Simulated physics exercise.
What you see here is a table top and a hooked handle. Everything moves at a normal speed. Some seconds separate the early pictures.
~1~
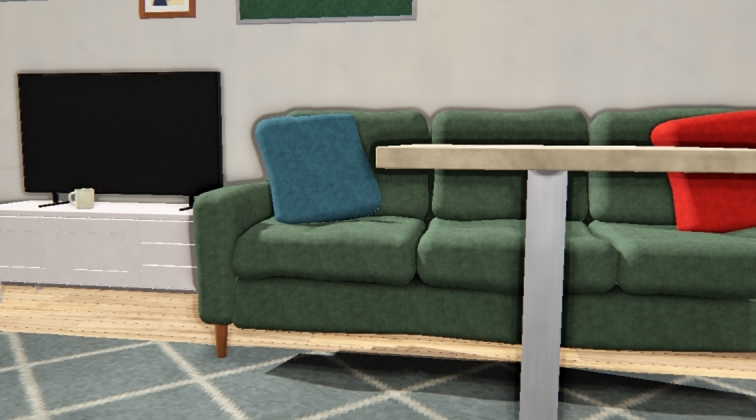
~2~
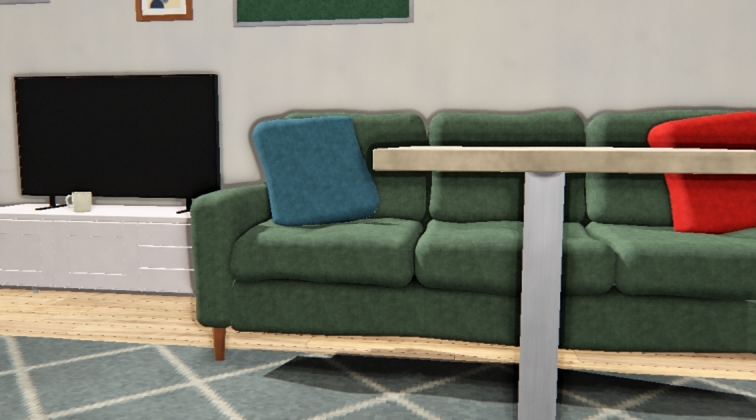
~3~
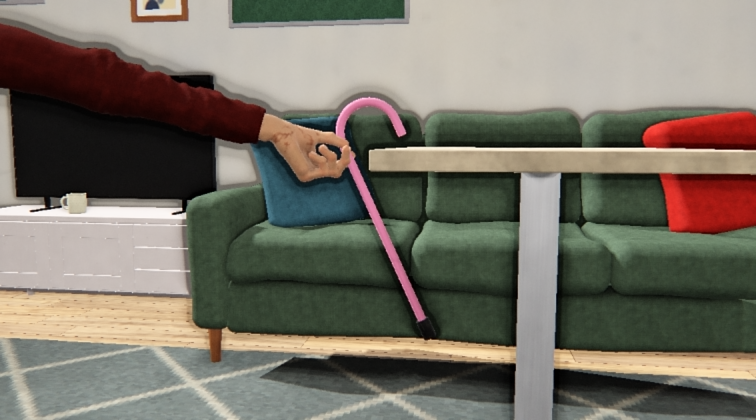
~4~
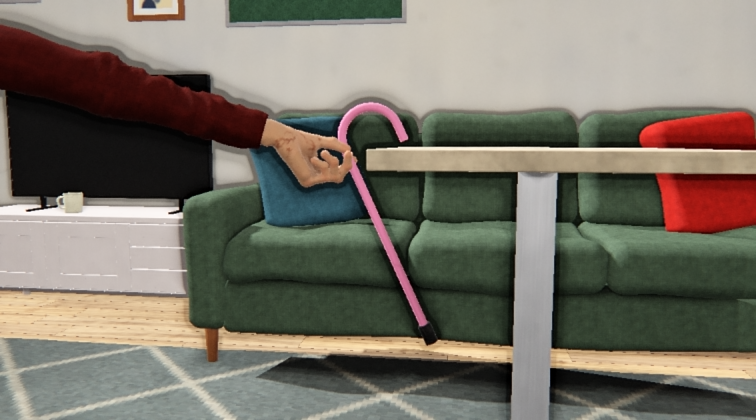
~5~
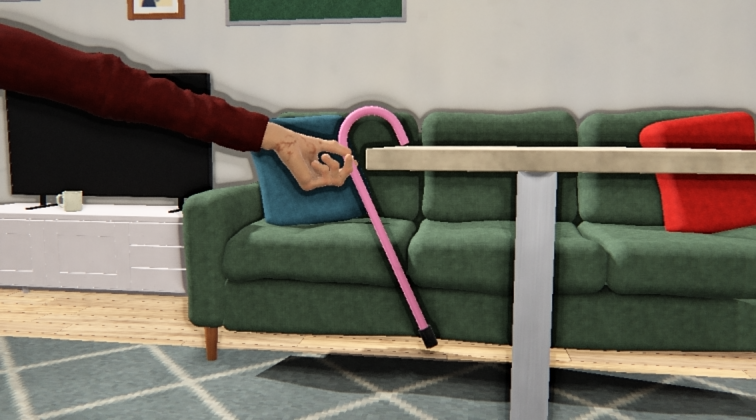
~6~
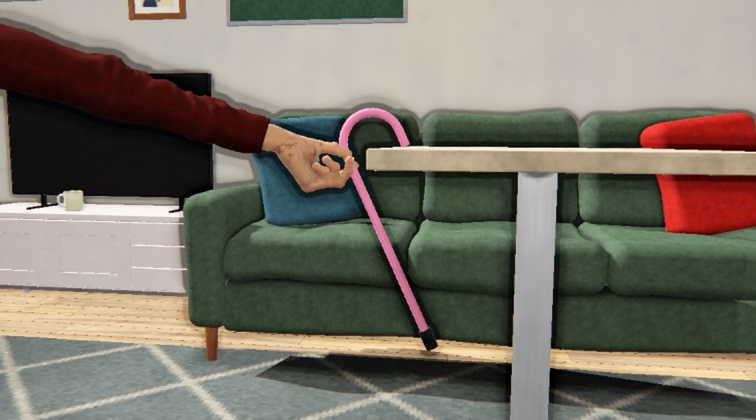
In a living room with a green sofa behind a table, a hand in a dark red sleeve appears from the left holding a pink cane, lowers it slightly beside the table's edge, and keeps holding it there.
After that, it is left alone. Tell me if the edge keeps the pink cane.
Here the pink cane hangs from the table.
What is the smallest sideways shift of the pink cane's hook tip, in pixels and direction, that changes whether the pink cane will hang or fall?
Shift: 16 px, leftward.
Then, 0.32 s after the last picture, pink cane at rest near (407, 226).
At rest, the pink cane remains in place, near (407, 226).
